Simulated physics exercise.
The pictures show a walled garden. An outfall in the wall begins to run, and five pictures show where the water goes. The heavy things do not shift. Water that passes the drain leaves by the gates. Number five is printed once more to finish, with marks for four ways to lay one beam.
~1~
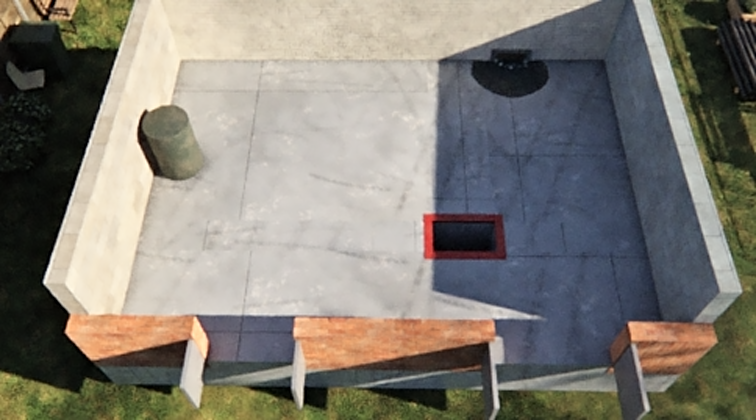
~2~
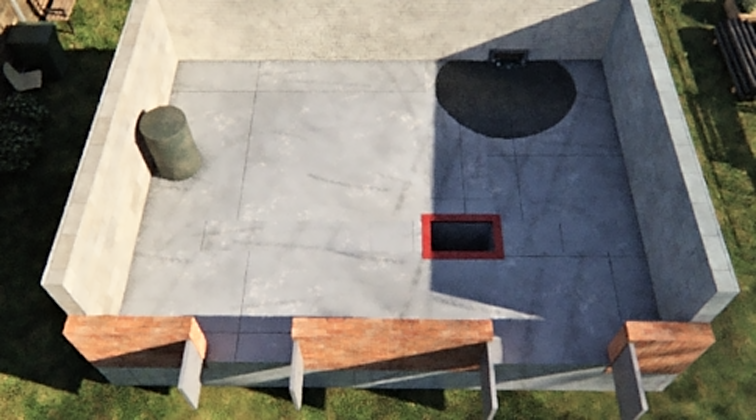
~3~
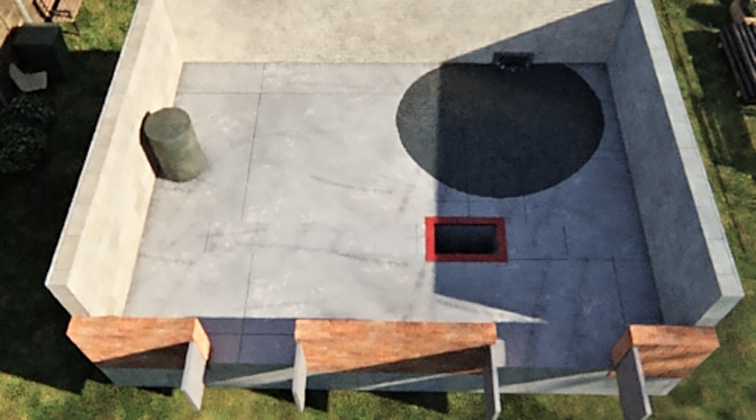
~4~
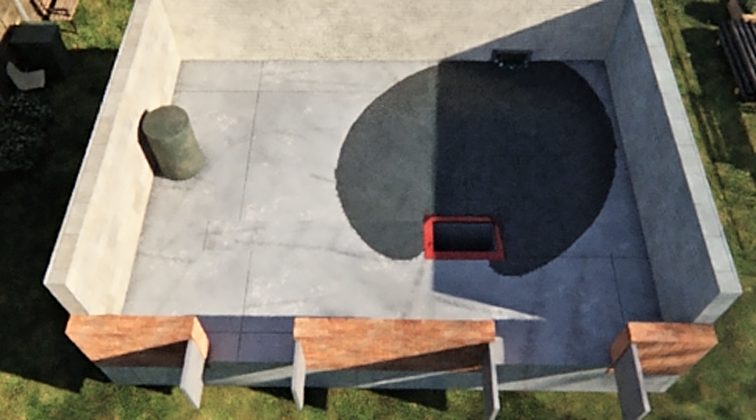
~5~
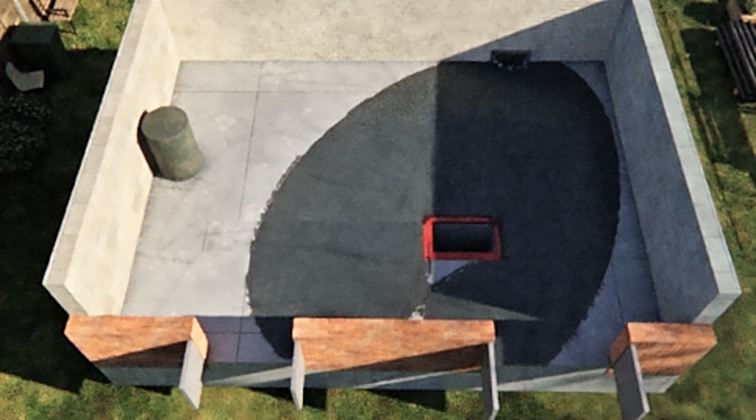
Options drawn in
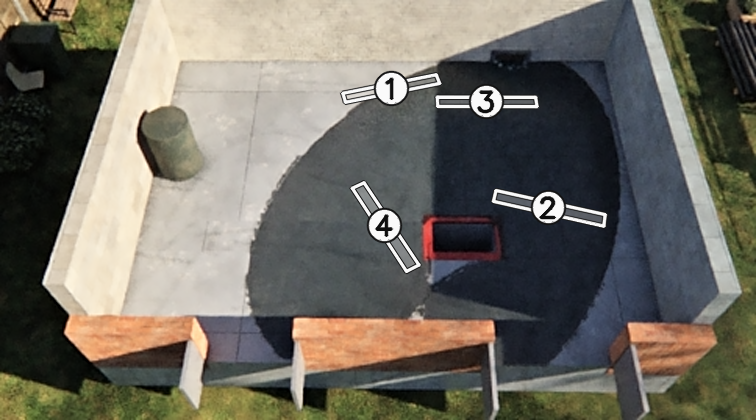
Walled garden seen from above, with dark water spreading from an outfall at the back wall and surrounding a red-edged drain pit.
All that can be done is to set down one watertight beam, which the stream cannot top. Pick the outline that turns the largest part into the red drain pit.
I would pick position 4.
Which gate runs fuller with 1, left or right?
The left gate.
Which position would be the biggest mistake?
That is position 3.
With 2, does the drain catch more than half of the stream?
No.
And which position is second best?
That would be 1.
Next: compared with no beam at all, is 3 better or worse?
Position 3 is worse.
In white, 1 from (344, 97) to (437, 79); 2 from (494, 195) to (604, 220); 3 from (437, 101) to (536, 101); 4 from (358, 185) to (412, 268).
For position 1, about 34 % of the stream goes into the red drain pit, about 64 % out by the gates.
For position 2, about 23 % of the stream goes into the red drain pit, about 76 % out by the gates.
For position 3, about 10 % of the stream goes into the red drain pit, about 89 % out by the gates.
For position 4, about 46 % of the stream goes into the red drain pit, about 53 % out by the gates.
